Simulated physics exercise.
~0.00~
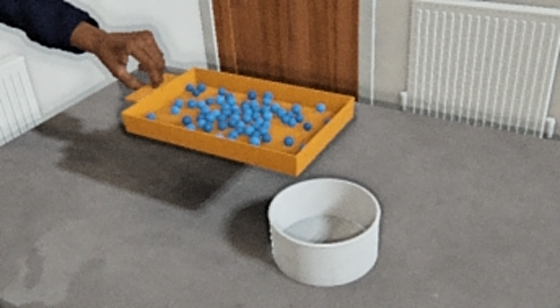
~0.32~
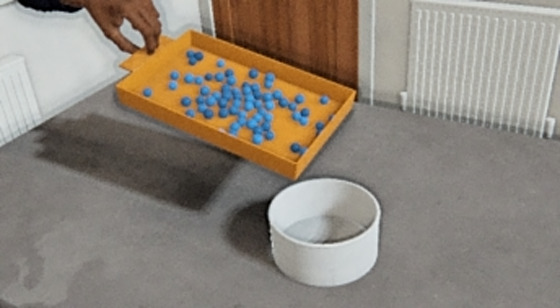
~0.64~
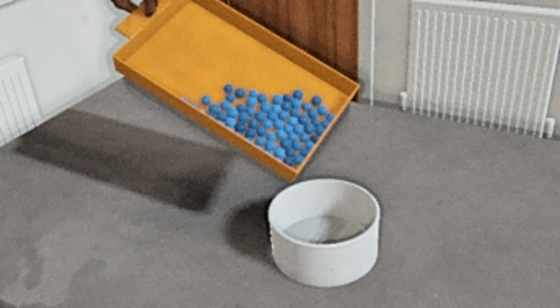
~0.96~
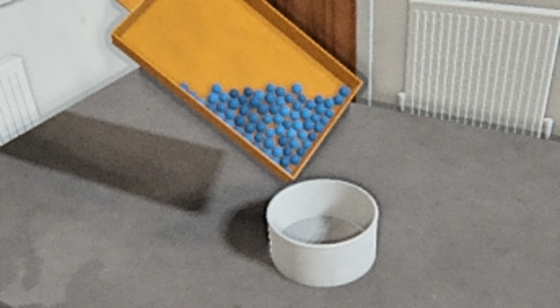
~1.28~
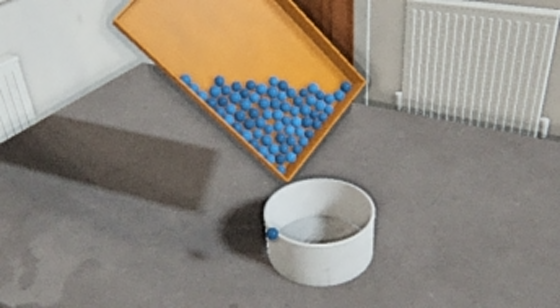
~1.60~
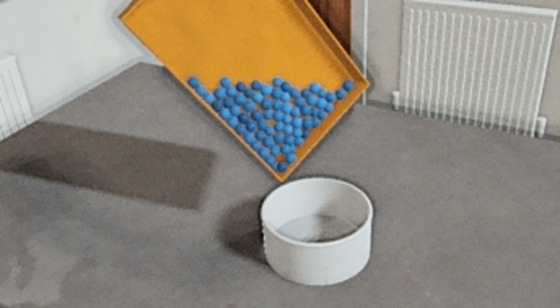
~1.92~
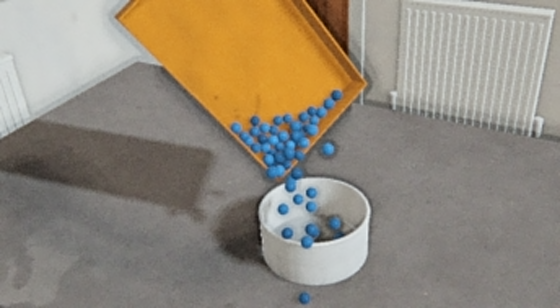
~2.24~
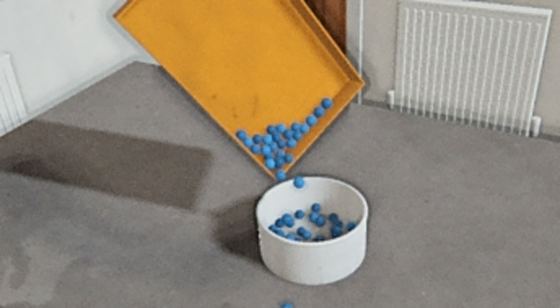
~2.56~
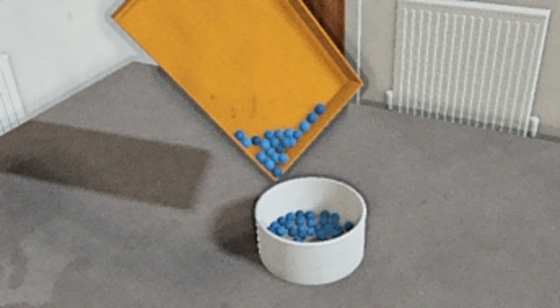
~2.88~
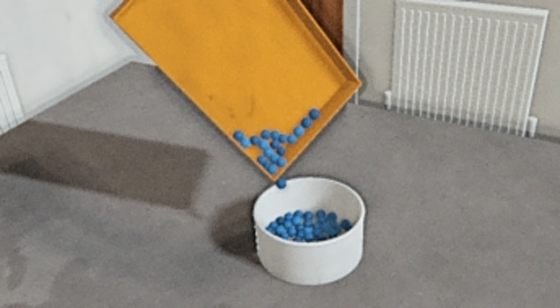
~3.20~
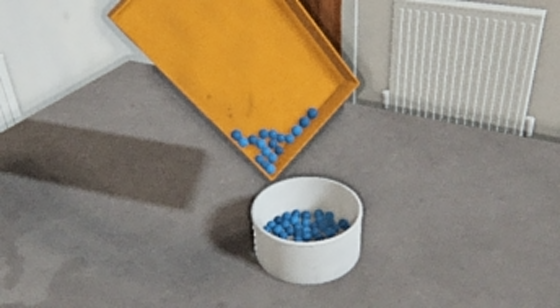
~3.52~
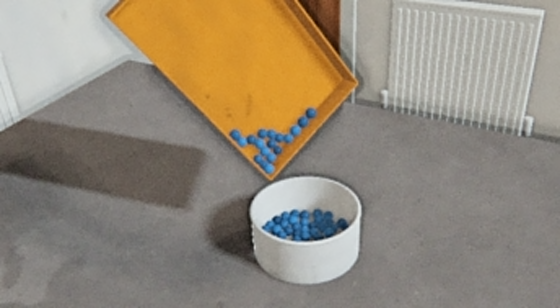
An orange tray of small blue balls, held by a hand at its left end, hangs over a grey surface, seen from slightly above, with a white round pot below to the right and a brown door and white radiators behind. The tray tips toward the pot, and the balls slide and bunch in its lower corner as the hand leaves view. One ball drops near the pot's rim, then a rush pours out, mostly into the pot, with a few falling outside. The flow thins and stops. Most balls rest in the pot, while a small cluster stays in the tilted tray.
